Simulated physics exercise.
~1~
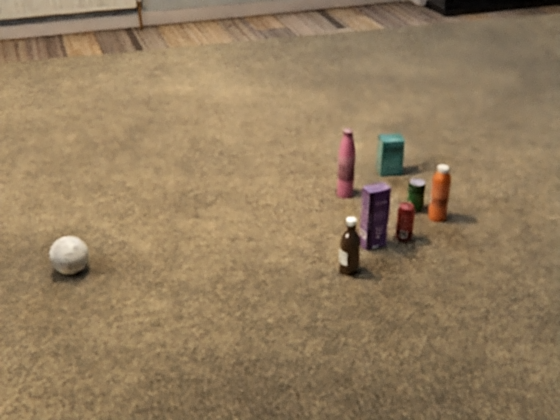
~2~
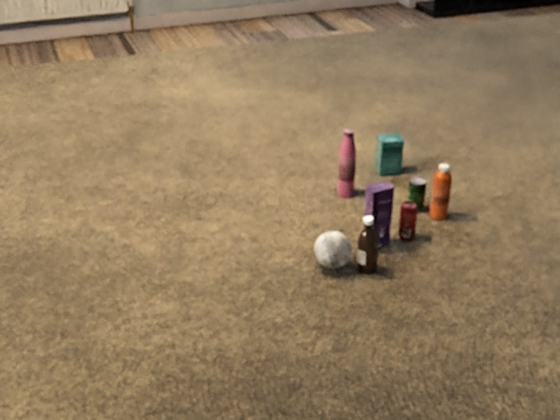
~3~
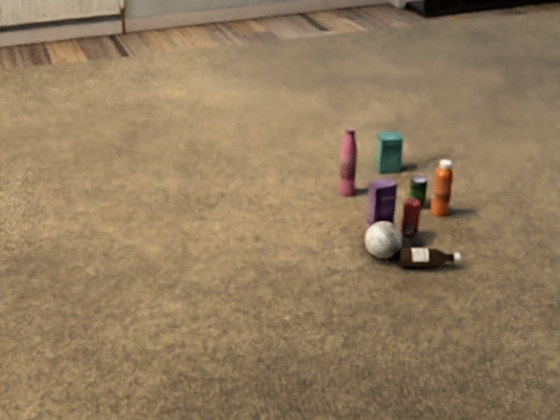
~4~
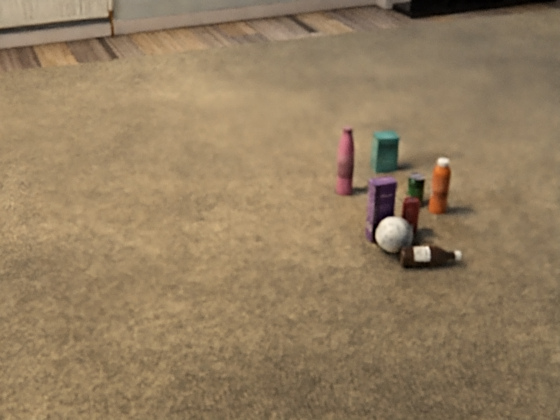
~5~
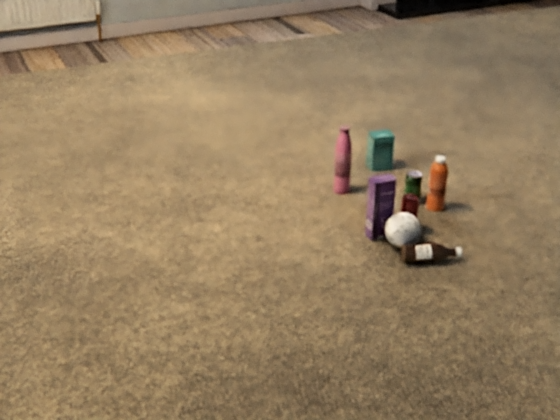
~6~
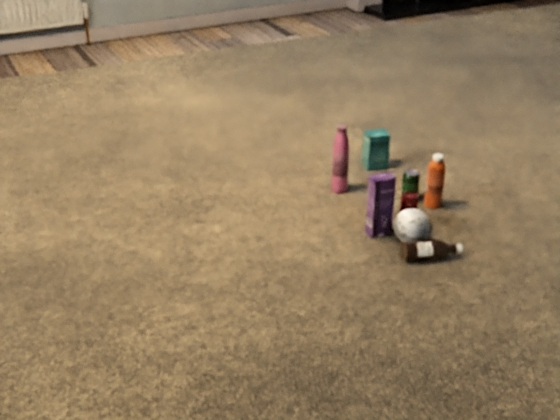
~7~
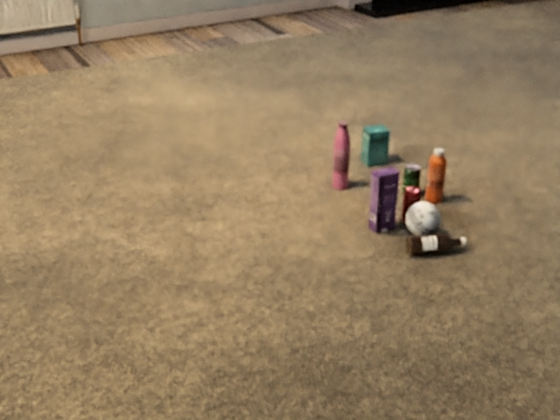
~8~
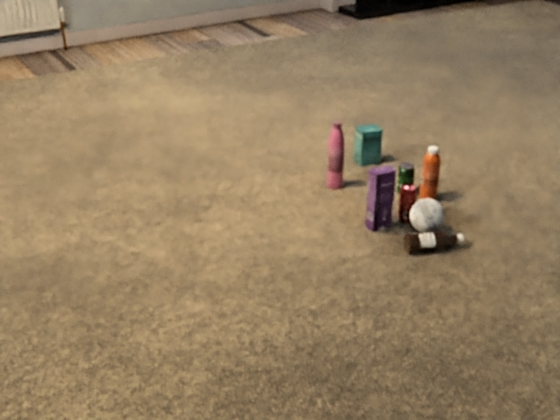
On a carpeted floor, a white ball rolls right and knocks over only the brown bottle.
